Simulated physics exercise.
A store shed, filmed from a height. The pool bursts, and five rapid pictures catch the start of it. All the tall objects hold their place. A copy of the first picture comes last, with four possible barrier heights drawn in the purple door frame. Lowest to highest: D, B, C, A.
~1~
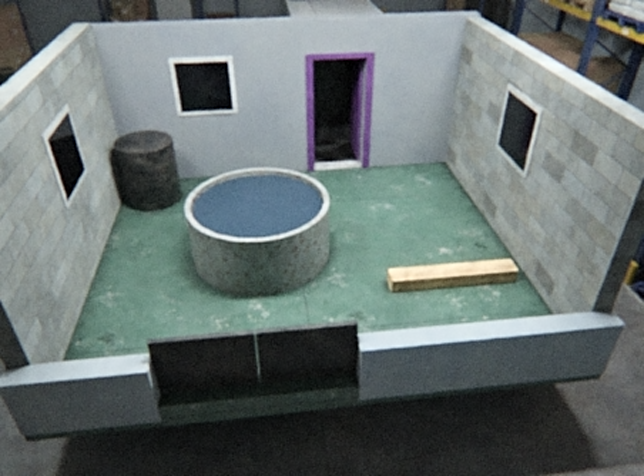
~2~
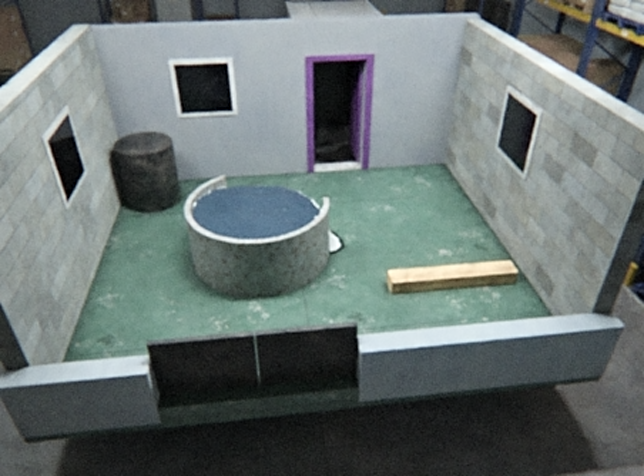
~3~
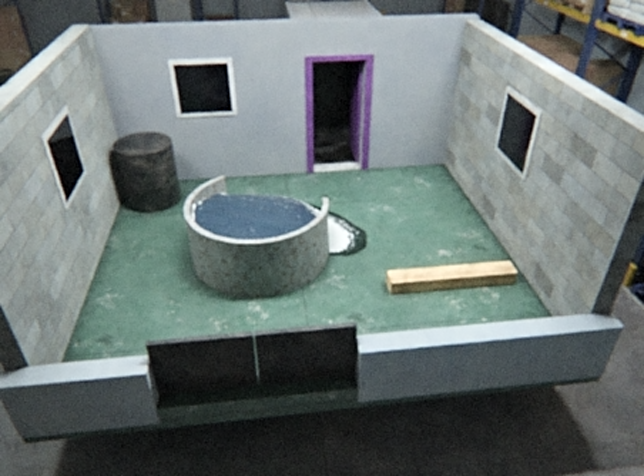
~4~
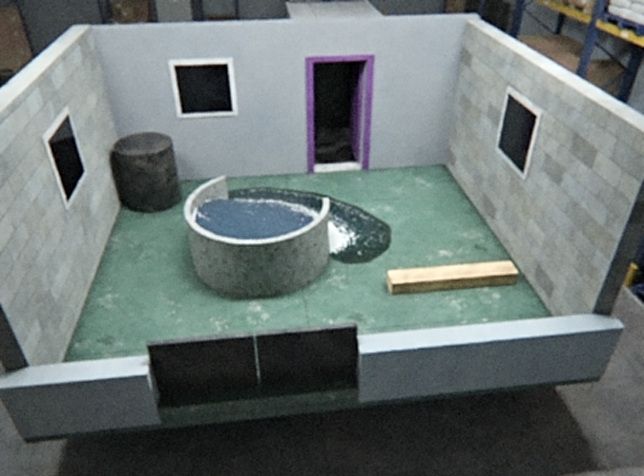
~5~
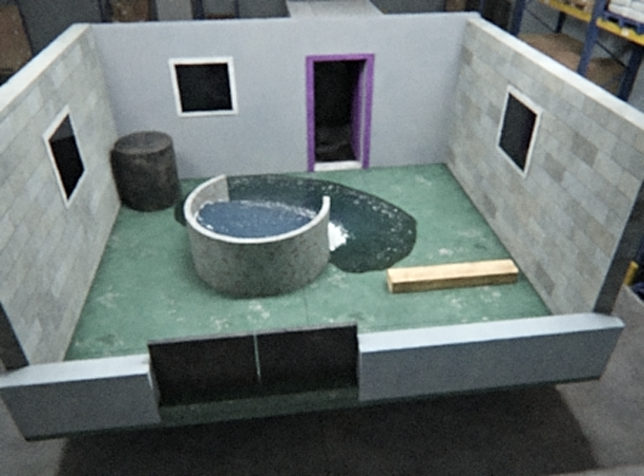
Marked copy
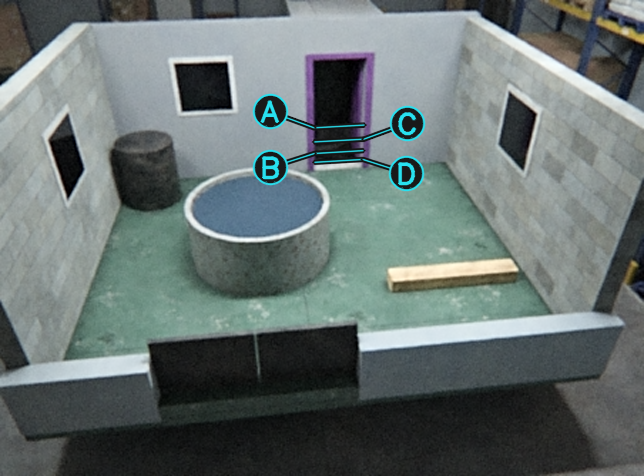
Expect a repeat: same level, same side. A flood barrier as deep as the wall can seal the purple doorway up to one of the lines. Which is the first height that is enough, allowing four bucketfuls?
B.
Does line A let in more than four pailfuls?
No, not at all.
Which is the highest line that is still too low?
Here it is line D.
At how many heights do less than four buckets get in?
Three.
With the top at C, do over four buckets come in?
No, not at all.
In cyan, A at (339, 126); B at (338, 152); C at (339, 140); D at (338, 160); from the bottom up D, B, C, A.
Choosing A, nothing gets over.
Choosing B, a splash gets over, under a bucket.
Choosing C, nothing gets over.
Choosing D, about 10 bucketfuls get in.
